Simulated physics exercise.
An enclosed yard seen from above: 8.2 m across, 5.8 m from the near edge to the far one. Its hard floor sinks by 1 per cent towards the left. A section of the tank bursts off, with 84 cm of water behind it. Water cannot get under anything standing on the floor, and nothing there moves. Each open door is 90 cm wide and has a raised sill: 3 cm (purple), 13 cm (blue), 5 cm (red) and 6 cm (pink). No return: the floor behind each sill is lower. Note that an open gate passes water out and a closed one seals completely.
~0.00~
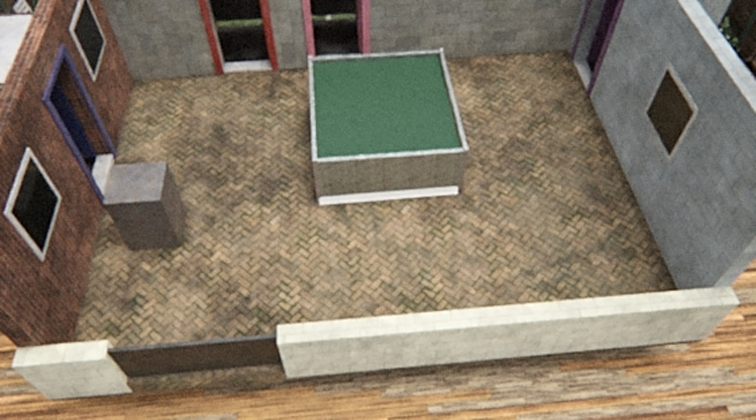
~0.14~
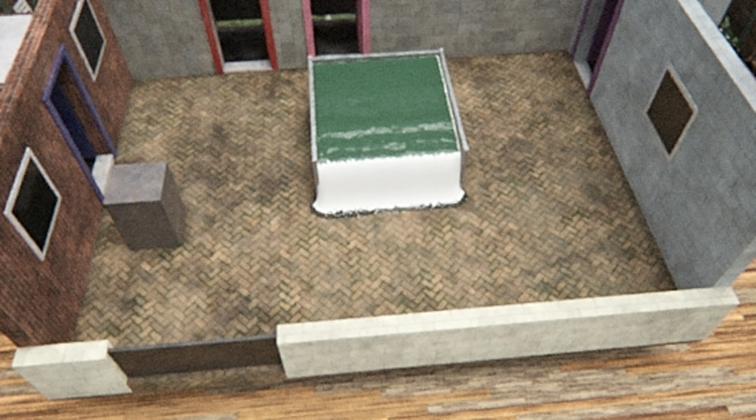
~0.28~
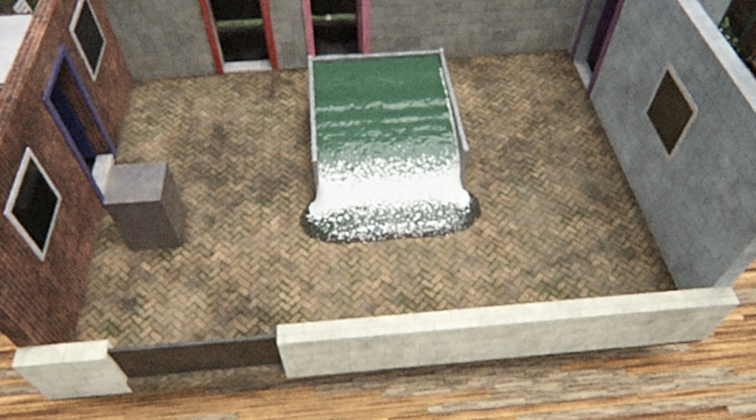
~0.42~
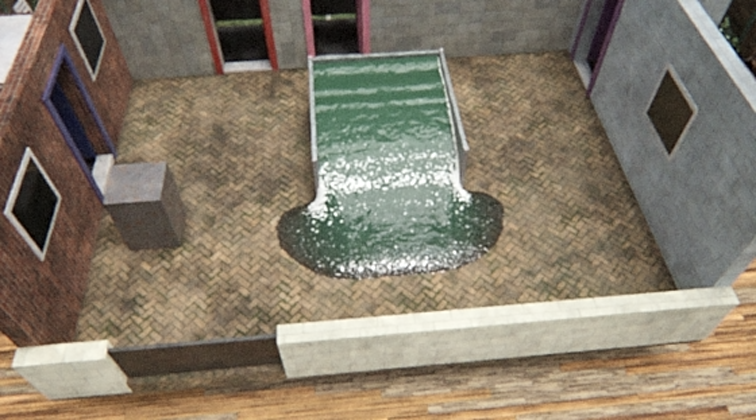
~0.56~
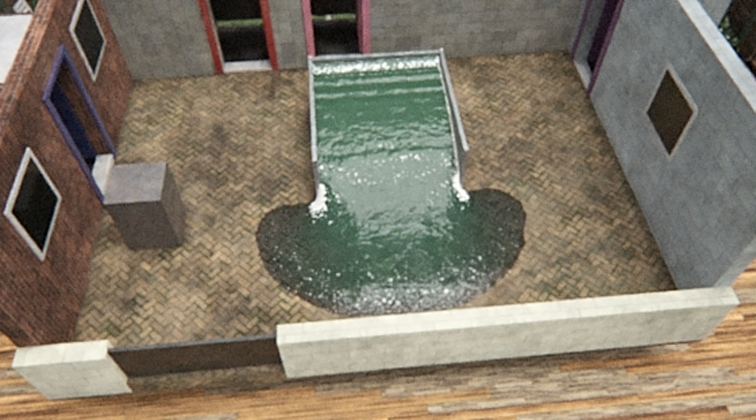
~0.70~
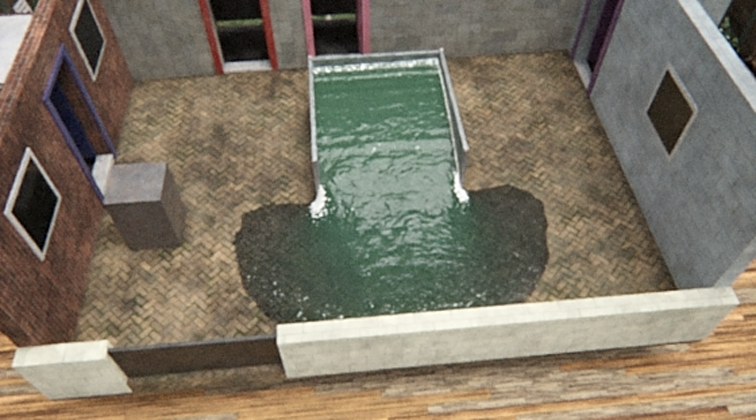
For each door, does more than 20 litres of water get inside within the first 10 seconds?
Result: At the purple door the total will be higher than the limit; at the blue door the total will be lower than the limit; at the red door the total will be higher than the limit; at the pink door the total will be higher than the limit.
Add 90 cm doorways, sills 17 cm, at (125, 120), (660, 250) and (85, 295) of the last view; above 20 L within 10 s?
First doorway falls short, second gets there, third gets there.
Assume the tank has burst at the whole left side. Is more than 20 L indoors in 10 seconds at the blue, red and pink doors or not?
Here's how it goes: Blue exceeds it, red exceeds it, pink falls short.
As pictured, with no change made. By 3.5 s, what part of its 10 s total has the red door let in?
Some 0 per cent by then.
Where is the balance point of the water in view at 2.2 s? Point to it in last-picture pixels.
About (386, 242).
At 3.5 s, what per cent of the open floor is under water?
Around 55 per cent.
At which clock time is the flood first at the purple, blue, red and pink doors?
So, purple at 3.4 s, then blue at 3.0 s, red at 4.5 s, and pink at 5.5 s.
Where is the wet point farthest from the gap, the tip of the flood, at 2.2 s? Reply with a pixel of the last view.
Roughly at pixel (67, 372).
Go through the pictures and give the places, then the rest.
Still water, 84 cm deep, in the tank at (383, 105), in the first picture.
Water pours out at (390, 179) and has run 1.2 m, to (314, 205); typically 7 cm deep outside, 84 cm at the tank's back, in the second picture.
The front is at (307, 225), 1.4 m from the gap at (390, 183); 1.8 m2 of floor is under water; 84 cm left at the back of the tank, in the third picture.
The front is at (295, 252), 1.8 m from the gap at (390, 184); 3.9 m2 of floor is under water; 82 cm left at the back of the tank, in the fourth picture.
Water pours out at (390, 185) and has run 2.2 m, to (279, 274); typically 10 cm deep outside, 74 cm at the tank's back, in the fifth picture.
Water pours out at (390, 186) and has run 2.7 m, to a hidden place; typically 8 cm deep outside, 70 cm at the tank's back, in the sixth picture.
After 1.4 s water covers 30 % of the floor and is deepest (54 cm) near (402, 341); purple door not reached, blue door not reached, red door not reached, pink door not reached.
After 2.2 s water covers 35 % of the floor and is deepest (48 cm) near (67, 372); purple door not reached, blue door not reached, red door not reached, pink door not reached.
After 3.5 s water covers 55 % of the floor and is deepest (38 cm) near (67, 372); purple door 2 cm at the sill, 0 L in, blue door 9 cm at the sill, 0 L in, red door not reached, pink door not reached.
After 6.0 s water covers 95 % of the floor and is deepest (21 cm) near (67, 372); purple door 8 cm at the sill, 6 L in, blue door 10 cm at the sill, 3 L in, red door 11 cm at the sill, 11 L in, pink door 8 cm at the sill, 0 L in.
After 10.0 s water covers 100 % of the floor and is deepest (17 cm) near (114, 164); purple door 9 cm at the sill, 77 L in, blue door 8 cm at the sill, 3 L in, red door 13 cm at the sill, 115 L in, pink door 13 cm at the sill, 160 L in.
